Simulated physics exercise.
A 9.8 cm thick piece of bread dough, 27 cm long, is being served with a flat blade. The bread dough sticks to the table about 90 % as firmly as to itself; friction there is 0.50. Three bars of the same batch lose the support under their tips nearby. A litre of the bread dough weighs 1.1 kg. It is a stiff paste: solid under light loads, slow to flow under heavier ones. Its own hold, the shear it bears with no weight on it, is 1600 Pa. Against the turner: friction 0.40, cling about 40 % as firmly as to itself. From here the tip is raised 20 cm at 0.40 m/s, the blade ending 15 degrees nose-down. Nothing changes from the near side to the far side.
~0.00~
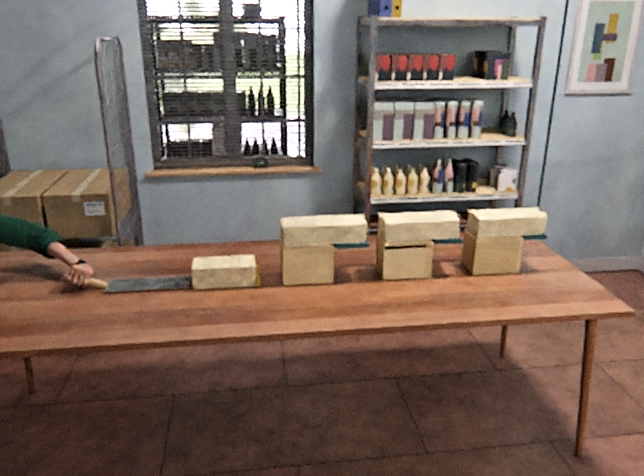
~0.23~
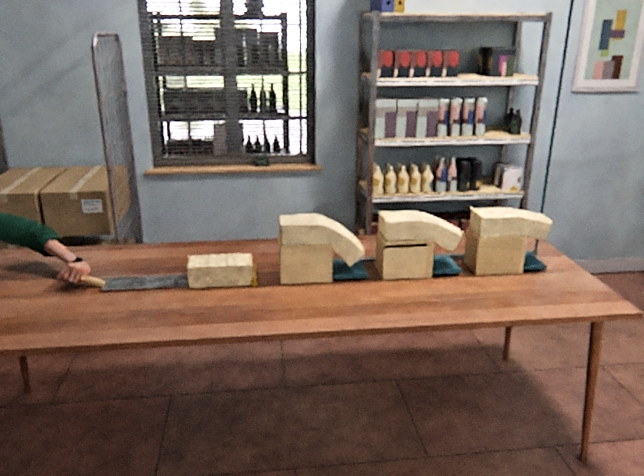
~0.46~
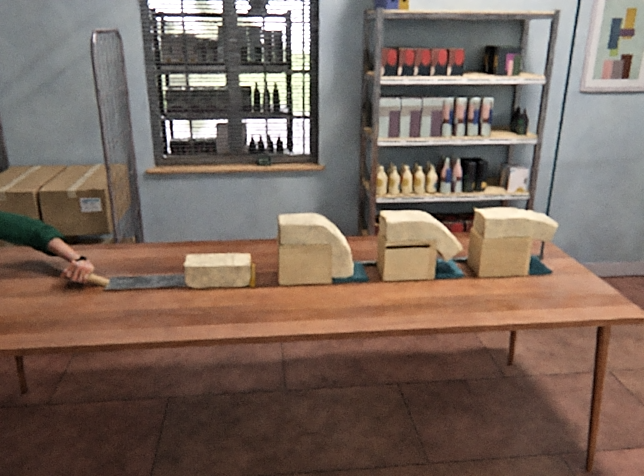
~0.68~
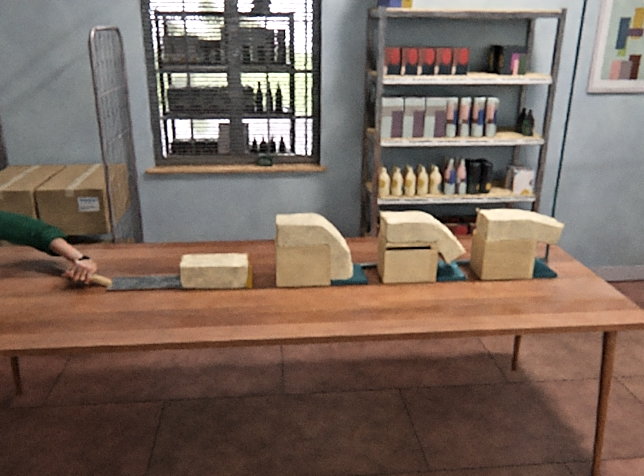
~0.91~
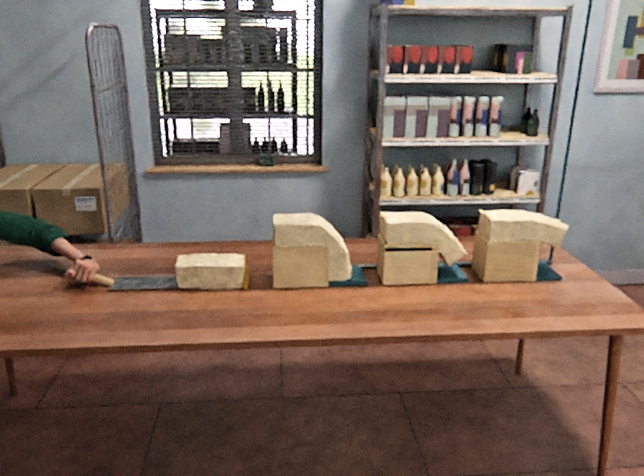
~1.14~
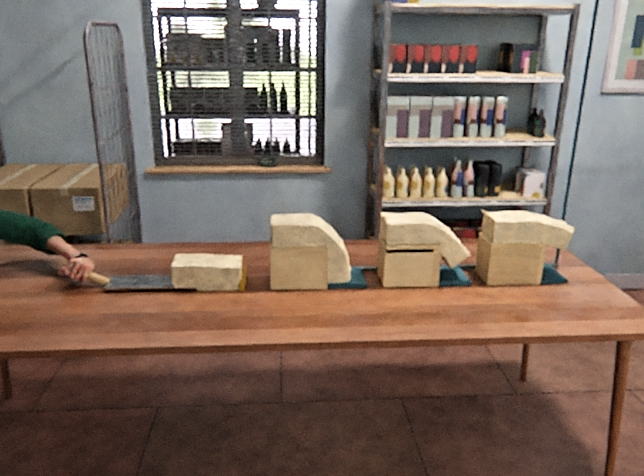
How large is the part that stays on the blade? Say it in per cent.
Close to 22 per cent.
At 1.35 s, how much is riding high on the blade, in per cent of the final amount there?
About 100 %.
By 1.35 s, the tip is 8.8 cm up.
By 1.60 s, the tip is 19 cm up.
By 1.85 s, the tip is 20 cm up and 23 % is riding high on the blade.
By 2.10 s, the tip is 20 cm up and 22 % is riding high on the blade.
By 2.90 s, at the end, the tip is 20 cm up and 22 % is riding high on the blade.
